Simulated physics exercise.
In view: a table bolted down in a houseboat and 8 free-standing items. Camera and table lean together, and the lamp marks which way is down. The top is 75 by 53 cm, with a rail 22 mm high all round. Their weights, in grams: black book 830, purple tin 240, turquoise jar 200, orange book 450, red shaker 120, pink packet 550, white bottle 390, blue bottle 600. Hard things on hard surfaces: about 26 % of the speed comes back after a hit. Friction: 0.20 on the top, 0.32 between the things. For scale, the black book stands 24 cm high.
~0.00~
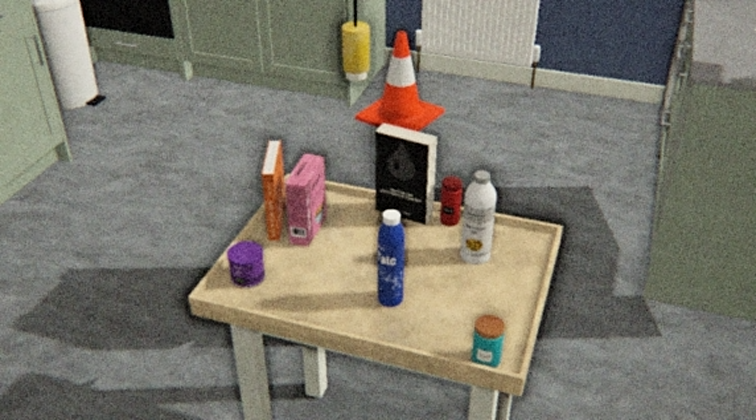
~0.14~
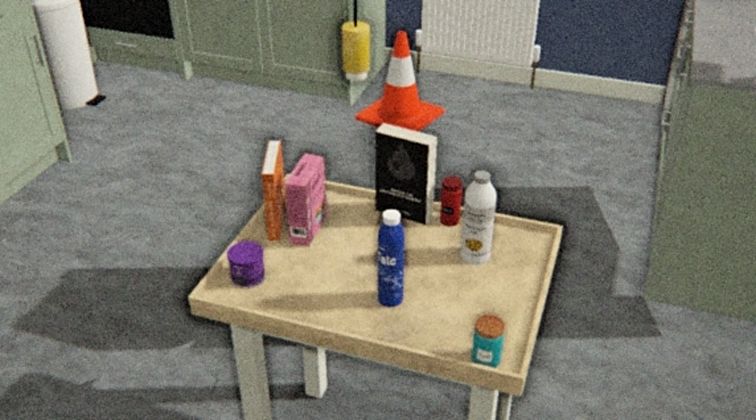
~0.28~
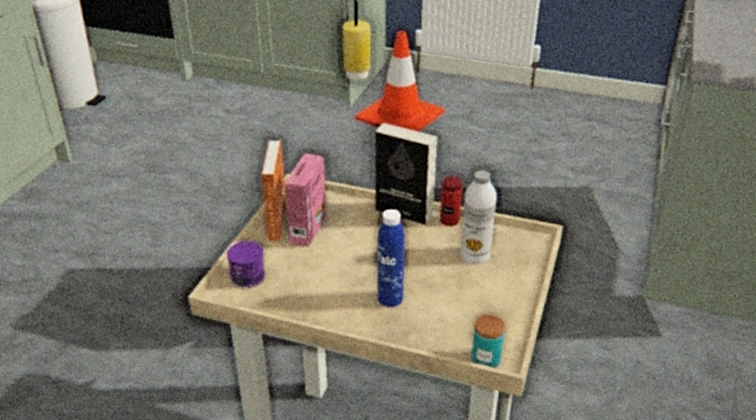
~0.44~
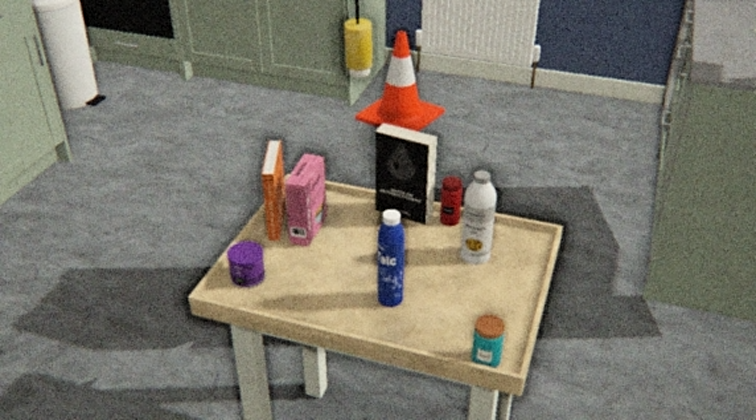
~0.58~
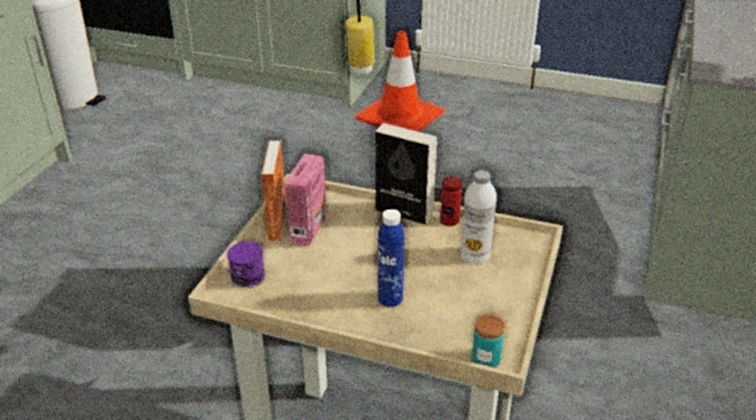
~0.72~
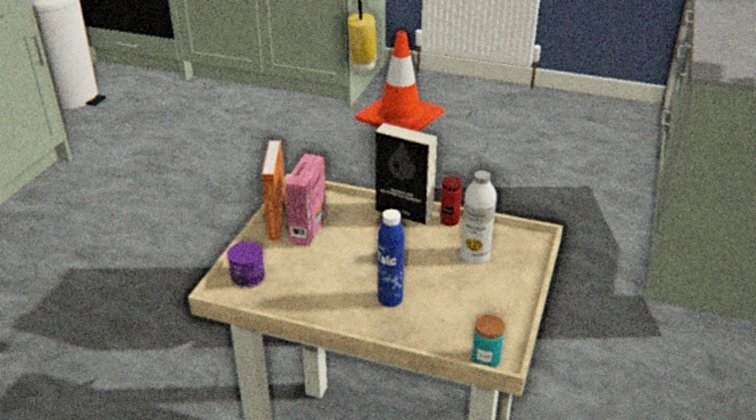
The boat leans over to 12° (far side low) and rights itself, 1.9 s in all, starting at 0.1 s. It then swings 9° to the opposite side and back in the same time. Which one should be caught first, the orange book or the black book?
The latter of the two, the black book.
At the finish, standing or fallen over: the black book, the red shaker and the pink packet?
The black book topples; the red shaker keeps standing; the pink packet keeps standing.
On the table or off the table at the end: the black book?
The black book finishes off the table.
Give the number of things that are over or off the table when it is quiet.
1 of them.
After 1.62 s, floor tilted 4°, far side down; black book now off the table.
After 1.92 s, boat level.
At rest (4.4 s), off the table, black book; the other 7 in place, give or take 5 cm. Seen from the same camera at the end, orange book near (276, 188), black book near (388, 361). Orange book was never lost; black book went at 1.36 s.
